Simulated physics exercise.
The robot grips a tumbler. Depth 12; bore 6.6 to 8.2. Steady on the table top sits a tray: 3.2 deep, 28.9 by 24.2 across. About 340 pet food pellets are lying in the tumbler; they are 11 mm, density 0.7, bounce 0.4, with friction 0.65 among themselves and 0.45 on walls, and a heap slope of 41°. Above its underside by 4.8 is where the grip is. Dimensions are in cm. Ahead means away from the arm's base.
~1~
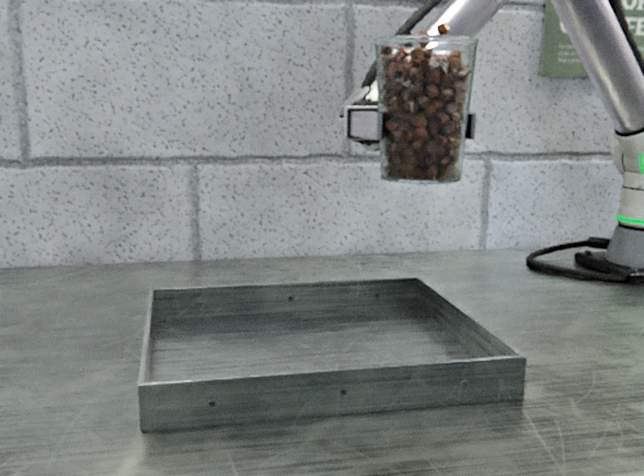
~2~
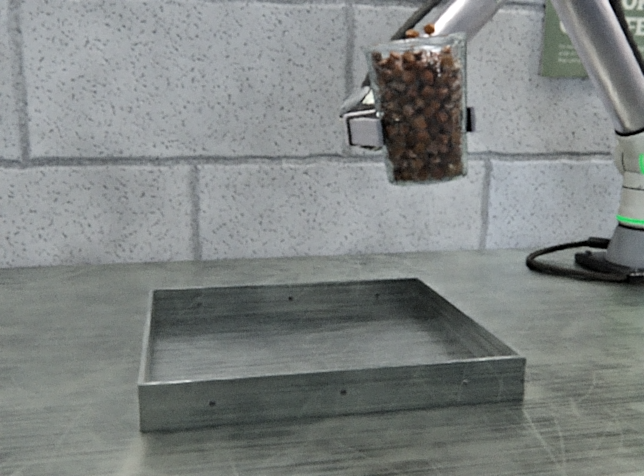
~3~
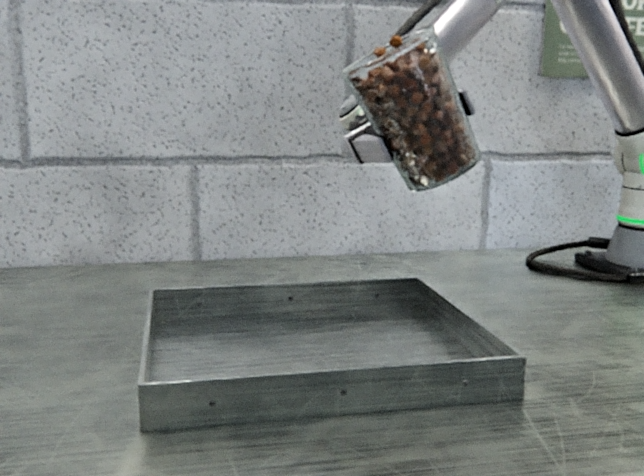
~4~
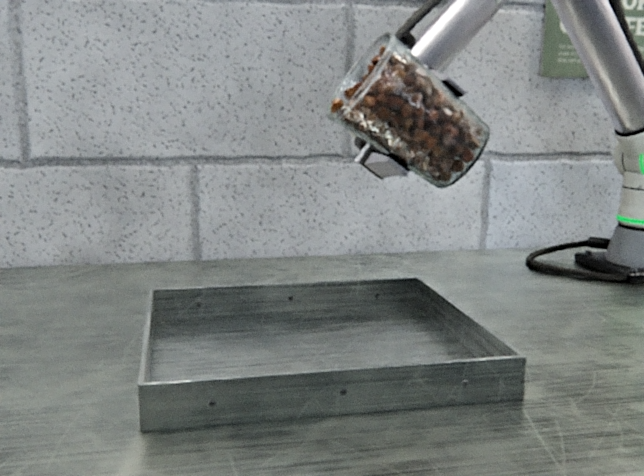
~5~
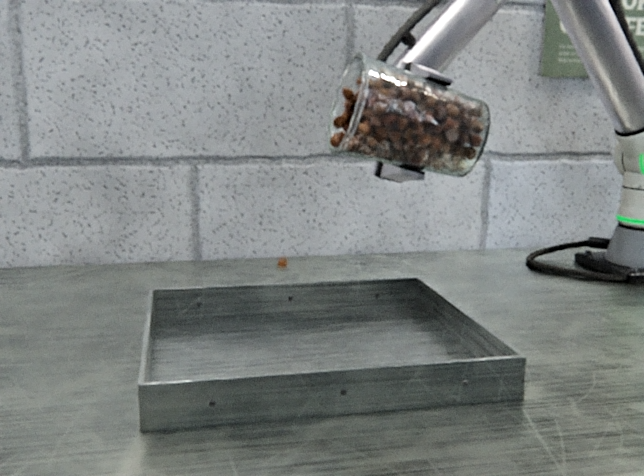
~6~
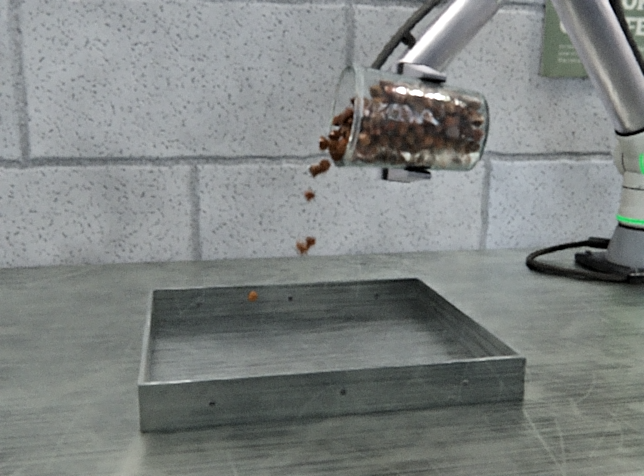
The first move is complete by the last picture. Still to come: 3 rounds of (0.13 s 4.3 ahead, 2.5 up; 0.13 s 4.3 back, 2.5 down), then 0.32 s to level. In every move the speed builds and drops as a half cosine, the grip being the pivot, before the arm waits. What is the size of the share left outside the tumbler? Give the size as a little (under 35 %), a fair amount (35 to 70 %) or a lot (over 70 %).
A lot.
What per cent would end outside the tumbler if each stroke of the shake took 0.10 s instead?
The share would be near 100 %.
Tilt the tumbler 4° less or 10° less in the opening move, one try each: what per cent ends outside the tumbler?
About 80 per cent for the first try and 70 per cent for the second.
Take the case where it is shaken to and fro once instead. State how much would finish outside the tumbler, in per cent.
Roughly 65 in a hundred.
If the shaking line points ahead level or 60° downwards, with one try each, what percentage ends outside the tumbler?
Roughly 75 per cent, then 20 per cent.
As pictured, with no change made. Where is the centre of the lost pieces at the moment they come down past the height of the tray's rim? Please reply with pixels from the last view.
Centre: About (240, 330).
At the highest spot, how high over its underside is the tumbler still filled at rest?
Roughly 2.5 cm.
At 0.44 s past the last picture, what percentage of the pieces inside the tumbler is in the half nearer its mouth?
About 80 percent.
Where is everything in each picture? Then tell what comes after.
Tumbler middle at (423, 112), level; upper third of the load around (423, 71), from x 385 to 465, top at y 30; 345 in the tumbler, in the first picture.
Tumbler middle at (421, 112), tilted 8° forward; upper third of the load around (419, 72), from x 375 to 460, top at y 30, in the second picture.
Tumbler middle at (417, 114), tilted 29° forward; upper third of the load around (406, 78), from x 355 to 470, top at y 40, in the third picture.
Tumbler middle at (413, 118), tilted 54° forward; upper third of the load around (396, 91), from x 335 to 475, top at y 55, in the fourth picture.
Tumbler middle at (410, 122), tilted 75° forward; upper third of the load around (399, 102), from x 285 to 475, top at y 75; 344 in the tumbler, 1 in the tray, in the fifth picture.
Tumbler middle at (410, 124), tilted 83° forward; upper third of the load around (408, 105), from x 255 to 475, top at y 85; 338 in the tumbler, 1 in the tray, 6 in flight or on a rim, in the sixth picture.
Then, 0.44 s after the last picture, tilted 83° forward, highest piece 23 above the table; 195 in the tray, 138 in the tumbler, 2 on the table or floor, 10 in flight or on a rim.
Then, 0.88 s after the last picture, tilted 65° forward, highest piece 21 above the table; 307 in the tray, 34 in the tumbler, 3 on the table or floor, 1 in flight or on a rim.
Then, 1.30 s after the last picture, level, highest piece 19 above the table; 309 in the tray, 33 in the tumbler, 3 on the table or floor.
Then, 2.35 s after the last picture, level, highest piece 19 above the table; 309 in the tray, 33 in the tumbler, 3 on the table or floor.
Final count, 309 in the tray, 33 in the tumbler, 3 on the table or floor. That is 90 % outside the tumbler.
